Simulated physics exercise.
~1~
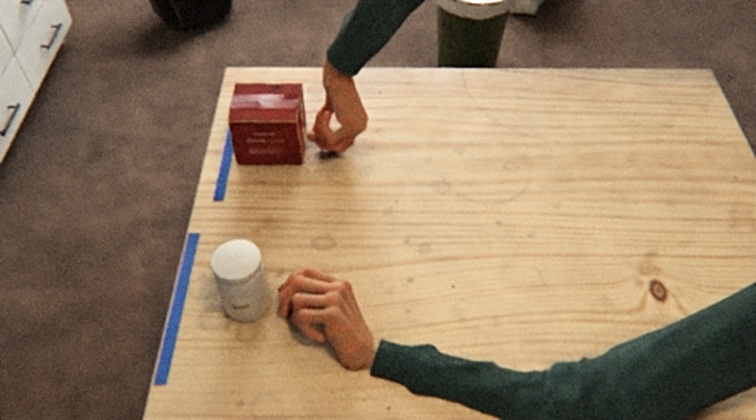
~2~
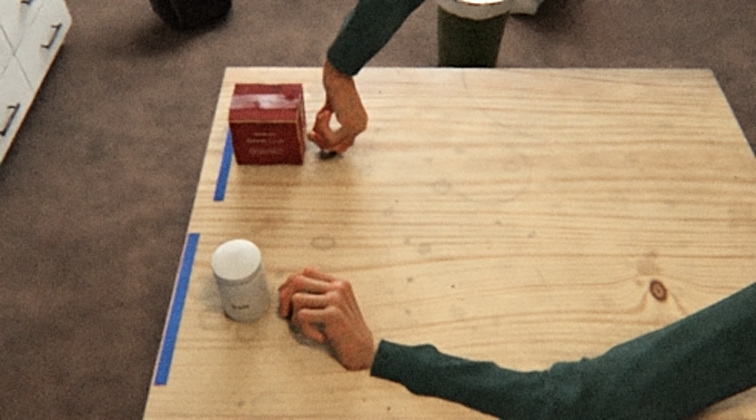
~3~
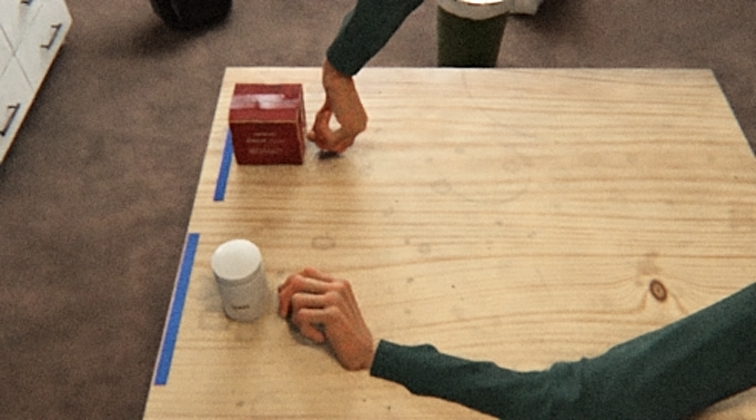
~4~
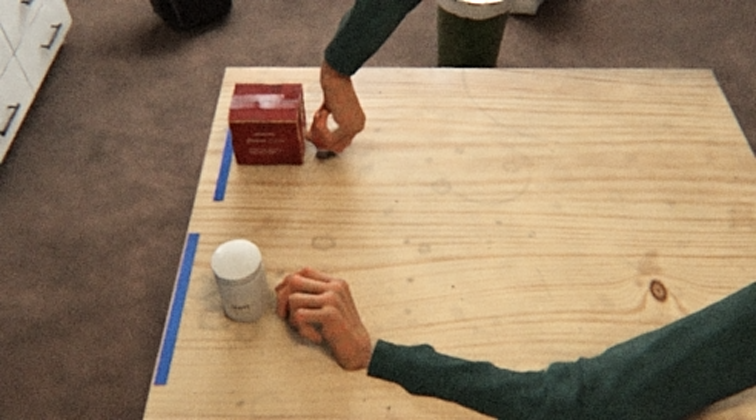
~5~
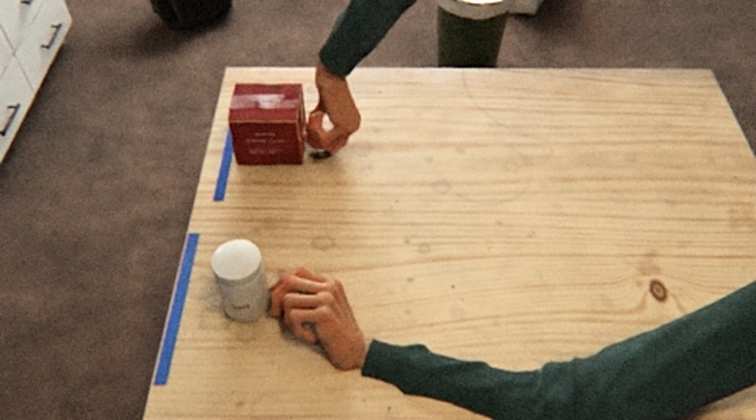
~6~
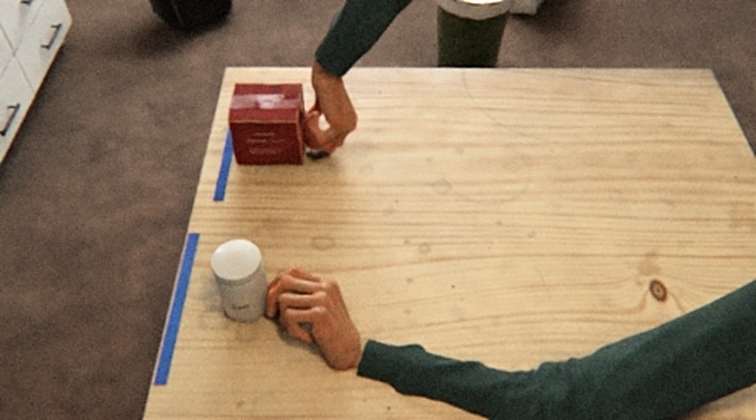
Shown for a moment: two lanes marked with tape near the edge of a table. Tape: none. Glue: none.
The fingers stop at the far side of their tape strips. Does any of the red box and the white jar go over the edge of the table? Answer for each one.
Red box - goes over, white jar - goes over.
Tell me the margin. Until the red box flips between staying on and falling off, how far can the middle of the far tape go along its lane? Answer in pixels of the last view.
16 pixels right, about.
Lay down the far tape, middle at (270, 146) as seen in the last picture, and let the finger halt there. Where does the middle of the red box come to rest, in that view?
(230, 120).
Then, 1.60 s past the last view, red box on its side near (171, 167); white jar leaning 55° off how it started near (120, 327).
Finally, the red box goes over the edge; the white jar goes over the edge.
